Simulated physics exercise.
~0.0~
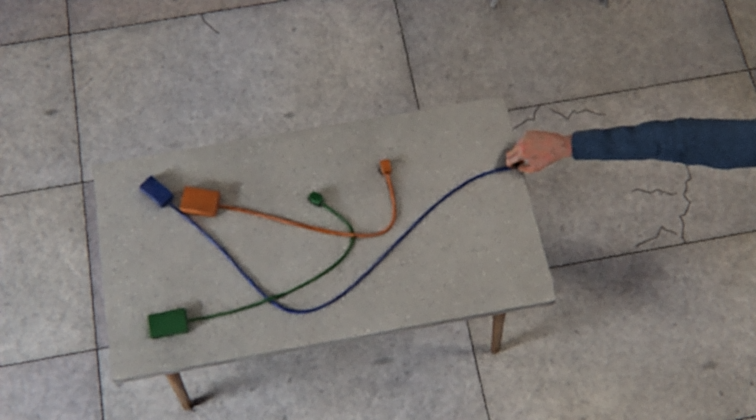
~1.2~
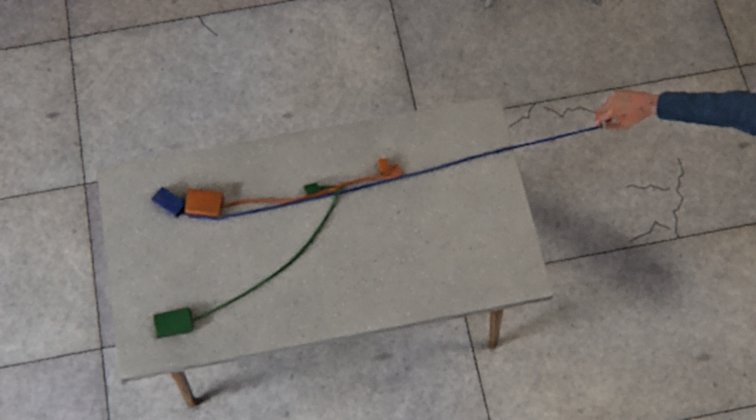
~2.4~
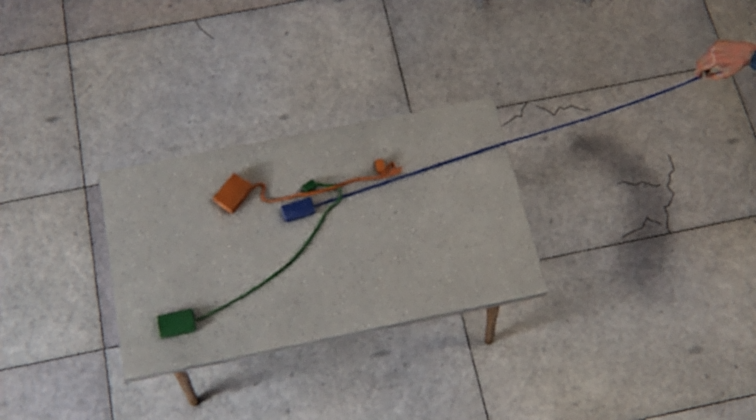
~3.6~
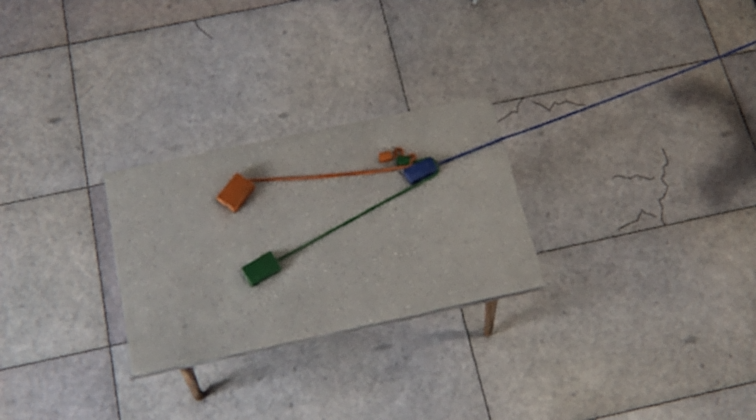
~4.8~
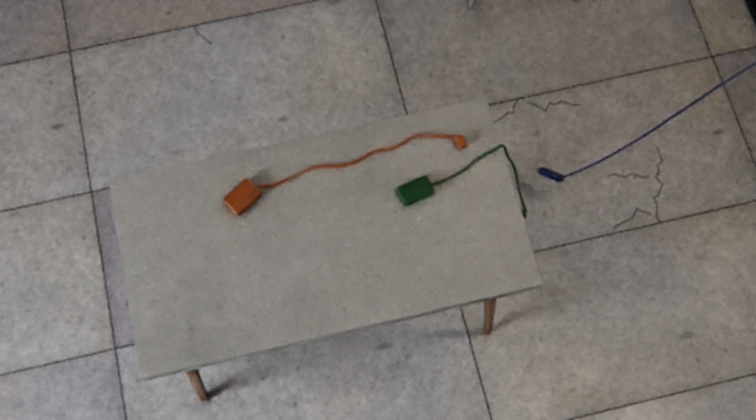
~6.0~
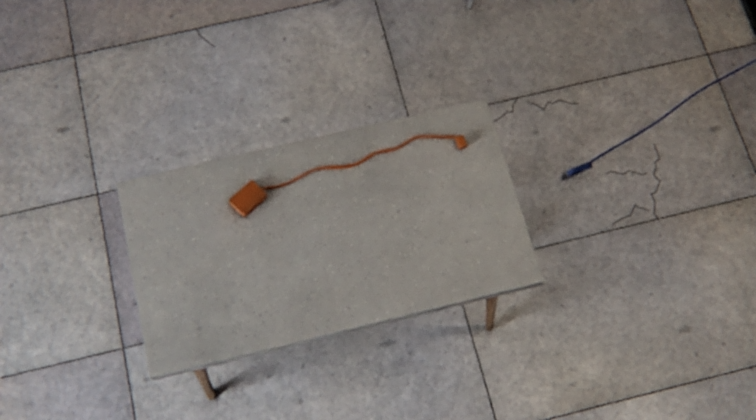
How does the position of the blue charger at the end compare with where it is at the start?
At the start the blue charger rests near the left end of the table beside the orange charger, and by the end it is off the table, beyond its right edge.
